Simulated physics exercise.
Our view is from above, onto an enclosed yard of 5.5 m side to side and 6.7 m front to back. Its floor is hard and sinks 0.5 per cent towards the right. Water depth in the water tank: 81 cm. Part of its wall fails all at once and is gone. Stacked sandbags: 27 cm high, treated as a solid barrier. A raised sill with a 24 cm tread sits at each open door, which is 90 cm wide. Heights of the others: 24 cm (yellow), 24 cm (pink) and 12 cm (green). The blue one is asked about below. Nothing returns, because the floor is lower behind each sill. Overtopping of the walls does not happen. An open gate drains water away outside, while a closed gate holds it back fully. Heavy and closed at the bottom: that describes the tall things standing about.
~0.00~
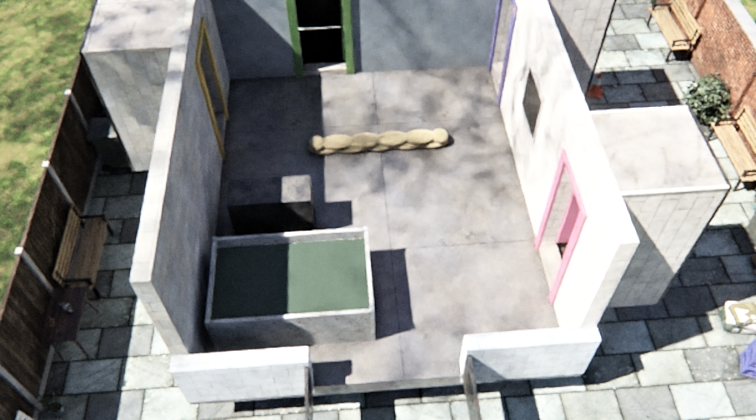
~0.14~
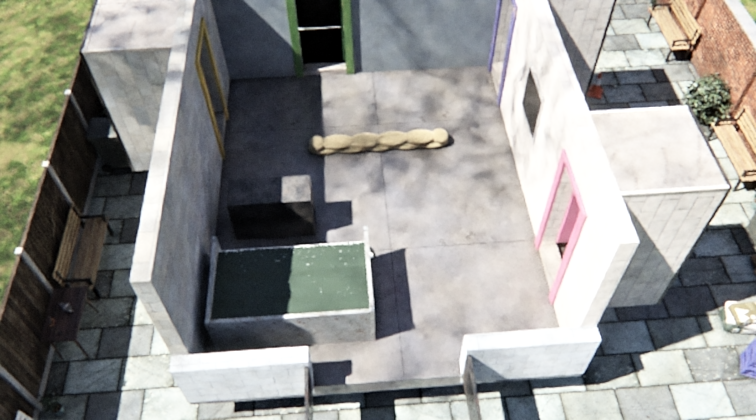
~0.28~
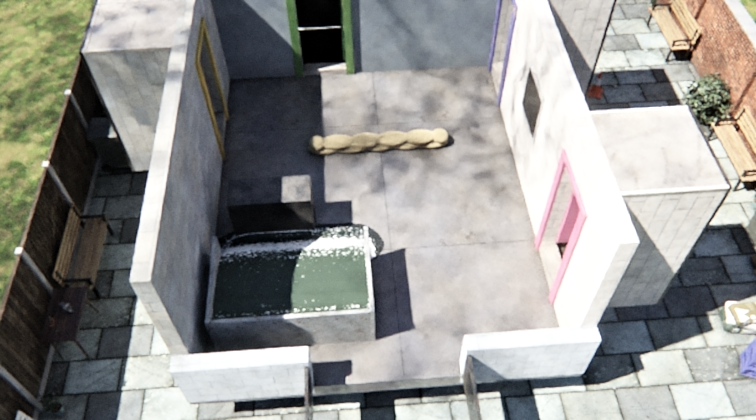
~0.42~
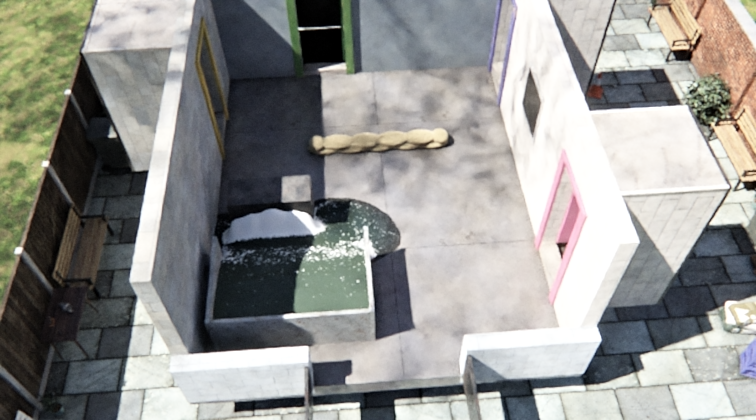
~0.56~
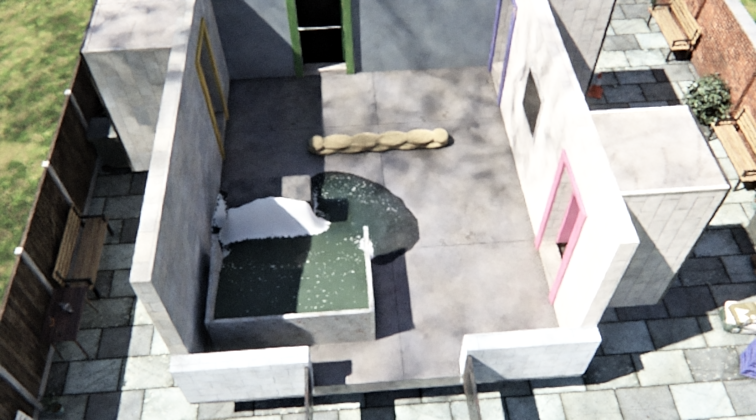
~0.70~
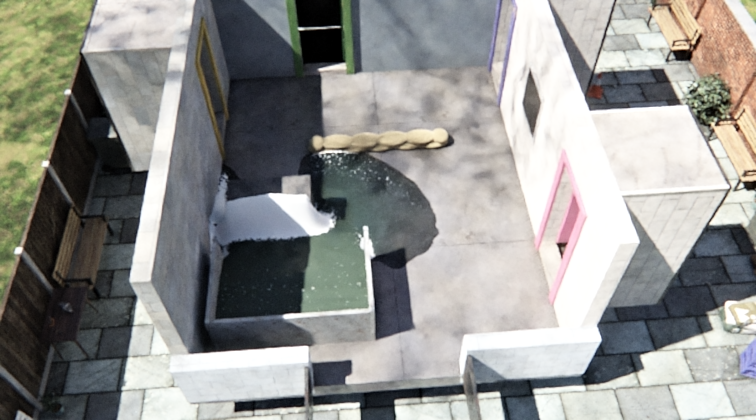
A walled, roofless yard with a grey floor is seen from high above by a still camera, with paving outside. A pale tank of dark green water stands at the lower left near a small grey block, a tan sandbag row lies beyond, and green, yellow, blue and pink surround the openings. The tank's far side gives way, and water pours out with white foam, curls around the block and spreads across the floor to the sandbags and rightward.
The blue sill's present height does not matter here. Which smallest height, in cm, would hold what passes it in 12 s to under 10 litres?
It would have to be roughly 12 cm high.
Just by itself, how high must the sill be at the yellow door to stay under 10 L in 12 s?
Yellow - roughly 8.0 cm.
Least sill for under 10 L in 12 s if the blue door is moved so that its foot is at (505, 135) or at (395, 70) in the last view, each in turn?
Around 23 and 11.0 cm respectively.
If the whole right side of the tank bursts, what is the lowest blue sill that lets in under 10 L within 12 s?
Estimate: Near 20 cm.
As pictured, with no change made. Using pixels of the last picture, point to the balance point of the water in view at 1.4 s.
Centre estimate: (309, 247) px, approximately.
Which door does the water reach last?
Pink, last of all.
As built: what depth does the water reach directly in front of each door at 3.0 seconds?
In cm: Yellow 3, pink 5, blue 6, green 10.
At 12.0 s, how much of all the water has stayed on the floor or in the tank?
I'd put it at about 90 per cent.
After 1.4 s water covers 40 % of the floor, deepest (46 cm) near (247, 247); it has not reached the blue door.
After 3.0 s water covers 65 % of the floor, deepest (26 cm) near (514, 175); 6 cm at the blue door, 0 litres in over its 26 cm sill.
After 12.0 s water covers 95 % of the floor, deepest (11 cm) near (547, 343); 11 cm at the blue door, 0 litres in over its 26 cm sill.
At the blue door as built, the water arrived by 2.3 s and peaked near 14 cm at 5.4 s.
Run again over the same 12 s with other heights there, 21 litres in over 10.5 cm, 3 litres over 14 cm. The limit of 10 litres is kept from about 12 cm up.
